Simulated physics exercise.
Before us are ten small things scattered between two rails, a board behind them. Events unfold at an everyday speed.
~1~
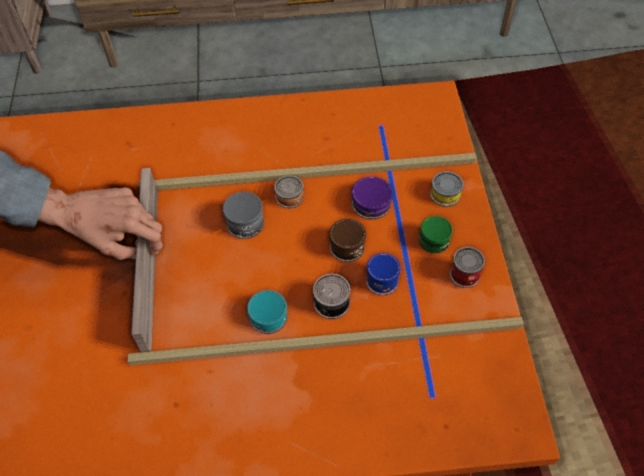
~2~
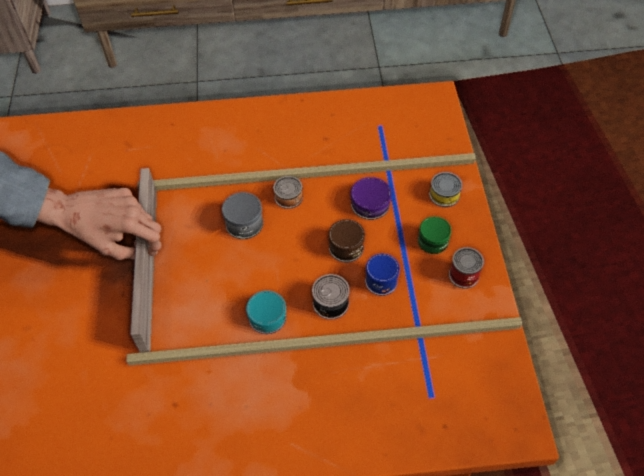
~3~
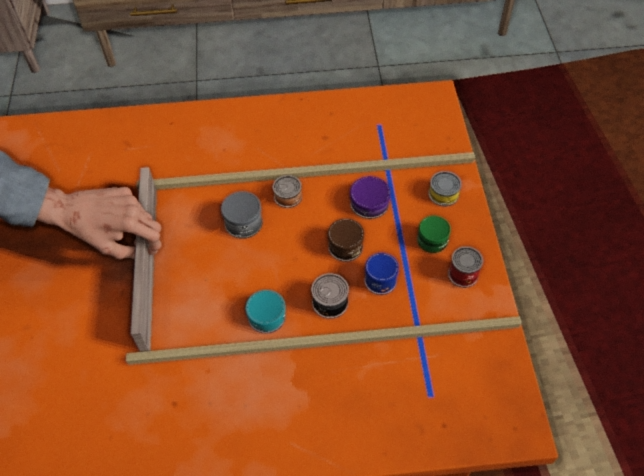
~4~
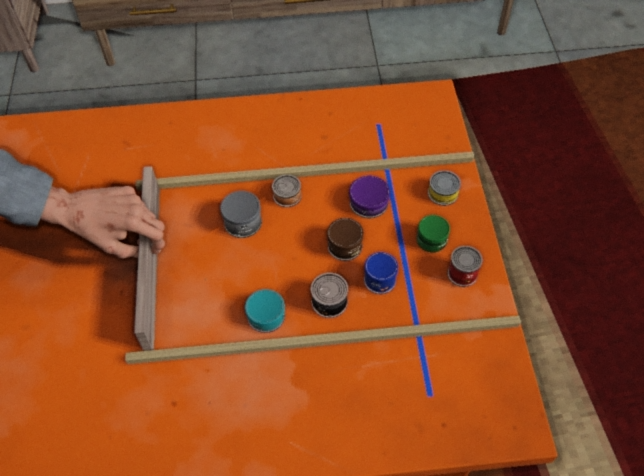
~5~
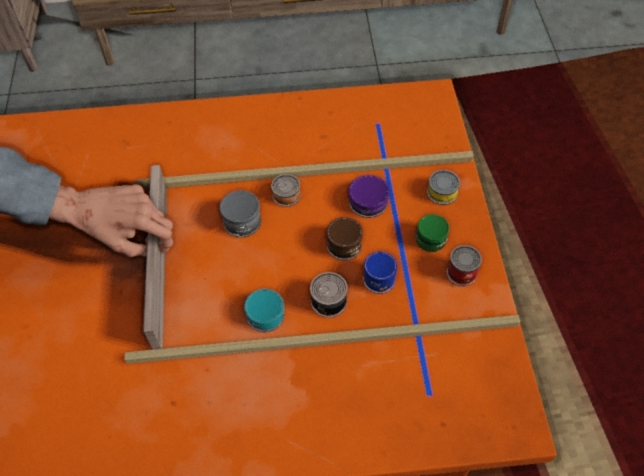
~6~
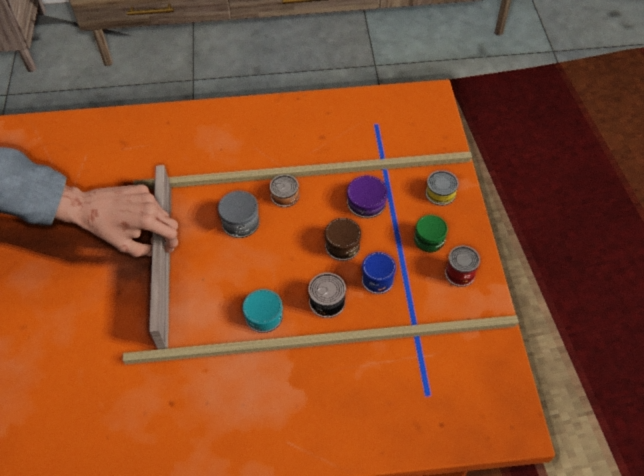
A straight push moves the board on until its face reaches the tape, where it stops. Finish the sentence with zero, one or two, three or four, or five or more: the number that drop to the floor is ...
The number that drop to the floor is zero.
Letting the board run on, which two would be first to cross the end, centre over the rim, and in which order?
First the yellow tin, then the red tin.
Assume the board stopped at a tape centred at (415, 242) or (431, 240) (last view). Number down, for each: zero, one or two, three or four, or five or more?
The first spot would give either one or two falling and the second one to two.
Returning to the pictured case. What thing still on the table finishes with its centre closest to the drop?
It would be the yellow tin.
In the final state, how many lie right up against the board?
Count: 4.
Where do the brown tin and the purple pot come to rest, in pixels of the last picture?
In the last picture the brown tin sits at (416, 231) while the purple pot sits at (435, 179).
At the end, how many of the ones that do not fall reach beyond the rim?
As for overhanging, the count is 1.
A little later, none off yet; yellow tin at rest near (442, 188); red tin at rest near (462, 266); green tub at rest near (431, 234).
Next, none off yet; yellow tin at rest near (442, 188); red tin at rest near (462, 266); green tub moving near (433, 231).
When it is over, the number that fall off is zero.
